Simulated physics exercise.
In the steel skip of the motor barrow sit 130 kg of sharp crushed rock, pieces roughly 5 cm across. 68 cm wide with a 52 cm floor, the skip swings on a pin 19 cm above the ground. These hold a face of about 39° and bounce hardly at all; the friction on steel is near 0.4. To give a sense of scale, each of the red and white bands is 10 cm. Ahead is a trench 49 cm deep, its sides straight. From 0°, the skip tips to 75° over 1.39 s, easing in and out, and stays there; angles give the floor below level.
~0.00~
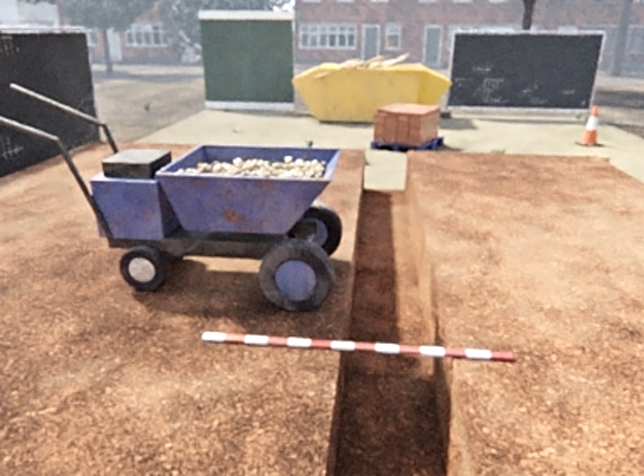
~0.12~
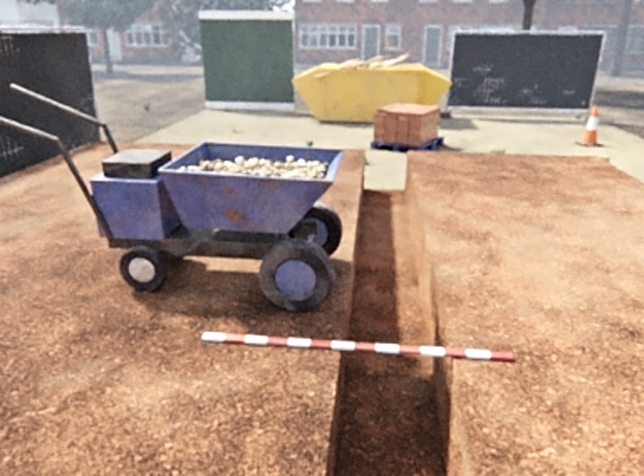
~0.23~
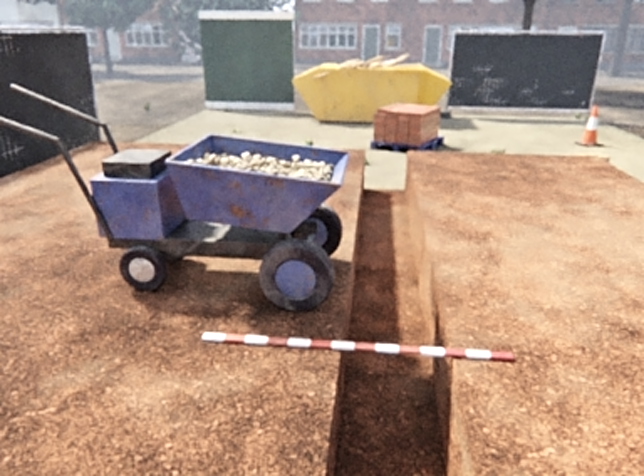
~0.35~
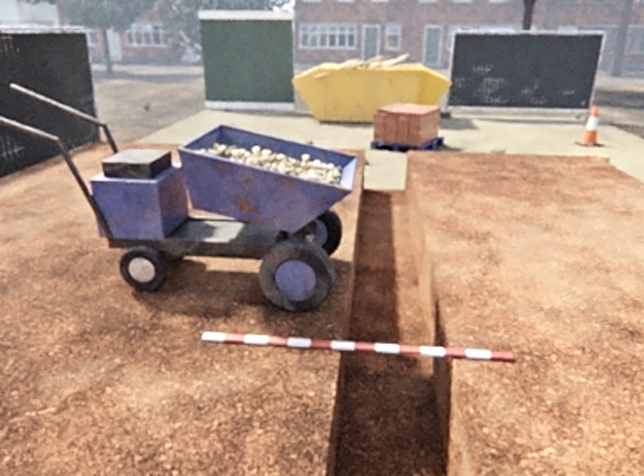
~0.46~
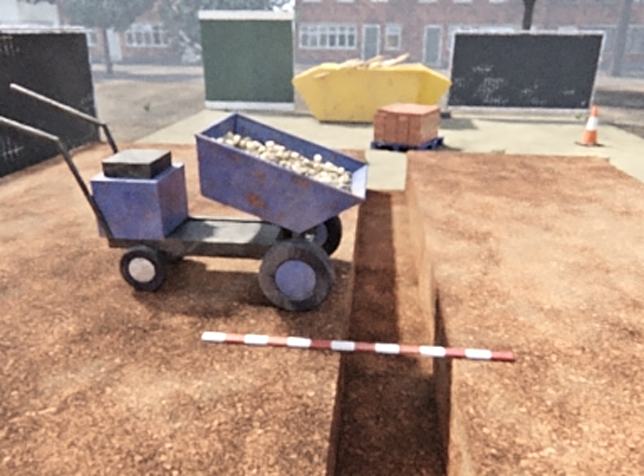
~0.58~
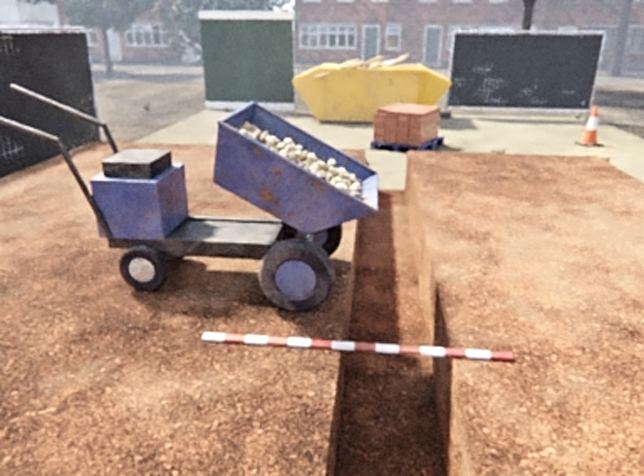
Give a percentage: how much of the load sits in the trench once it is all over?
80 %.
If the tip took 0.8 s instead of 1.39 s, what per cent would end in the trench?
In that case, around 70%.
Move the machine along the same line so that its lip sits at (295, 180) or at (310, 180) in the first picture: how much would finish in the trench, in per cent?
Around 100 and then 95 percent.
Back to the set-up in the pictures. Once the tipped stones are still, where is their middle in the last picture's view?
At about pixel (414, 349) in the last view.
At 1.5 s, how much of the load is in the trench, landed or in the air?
I'd say near 25 per cent at that time.
After 1.0 s the floor is at 63°; 100 % in the skip; the foremost stones are at (407, 252).
After 1.5 s the floor is at 75°; 69 % in the skip, 24 % in the trench, 7 % past the trench; the foremost stones are at (478, 301).
After 1.8 s the floor is at 75°; 32 % in the skip, 48 % in the trench, 20 % past the trench; the foremost stones are at (534, 301).
After 3.8 s the floor is at 75°; 0 % in the skip, 80 % in the trench, 20 % past the trench; the foremost stones are at (545, 301).
